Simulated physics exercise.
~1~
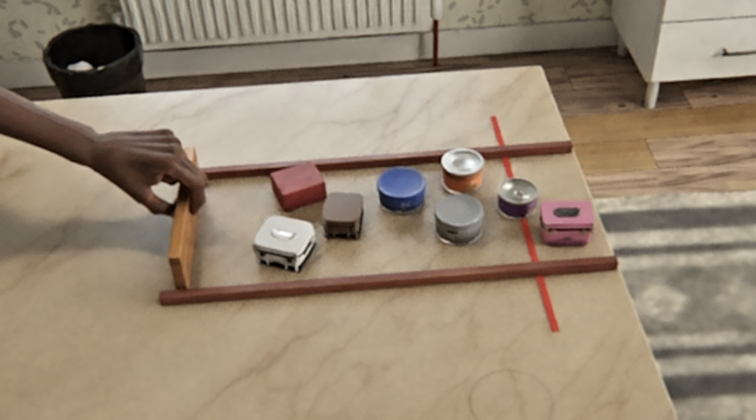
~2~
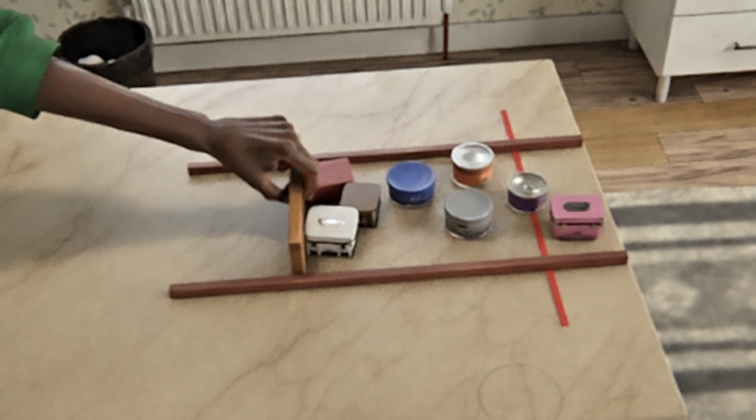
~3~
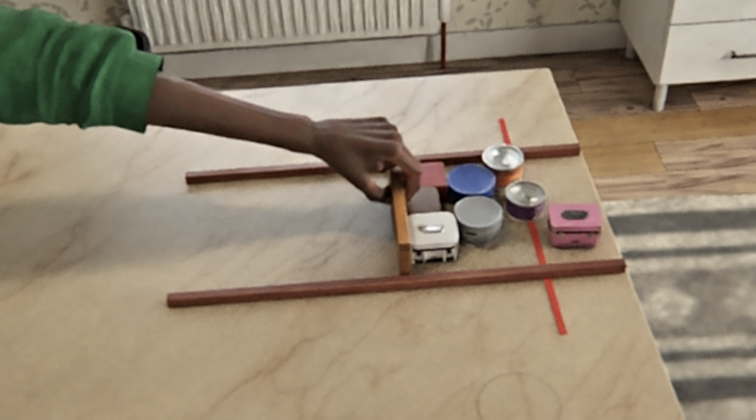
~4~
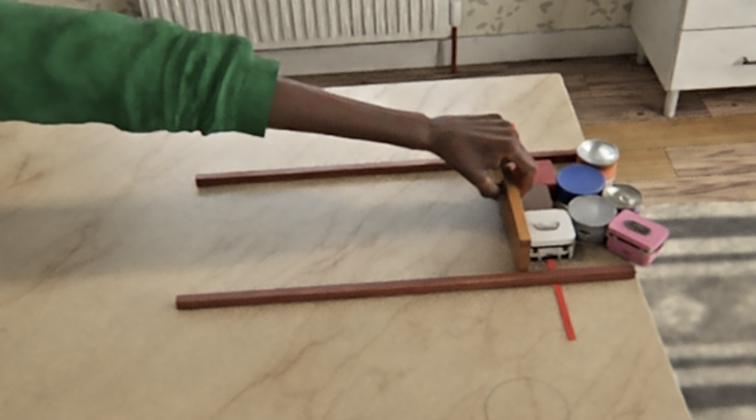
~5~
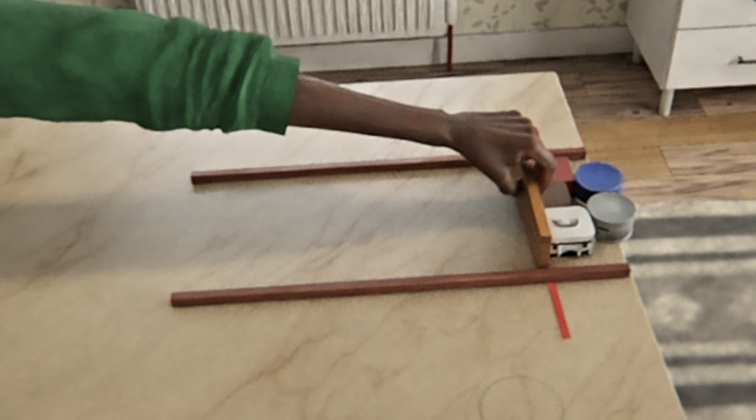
On a marble-patterned tabletop, a hand sweeping small tins and cases rightward with a wooden board, three going over the edge.
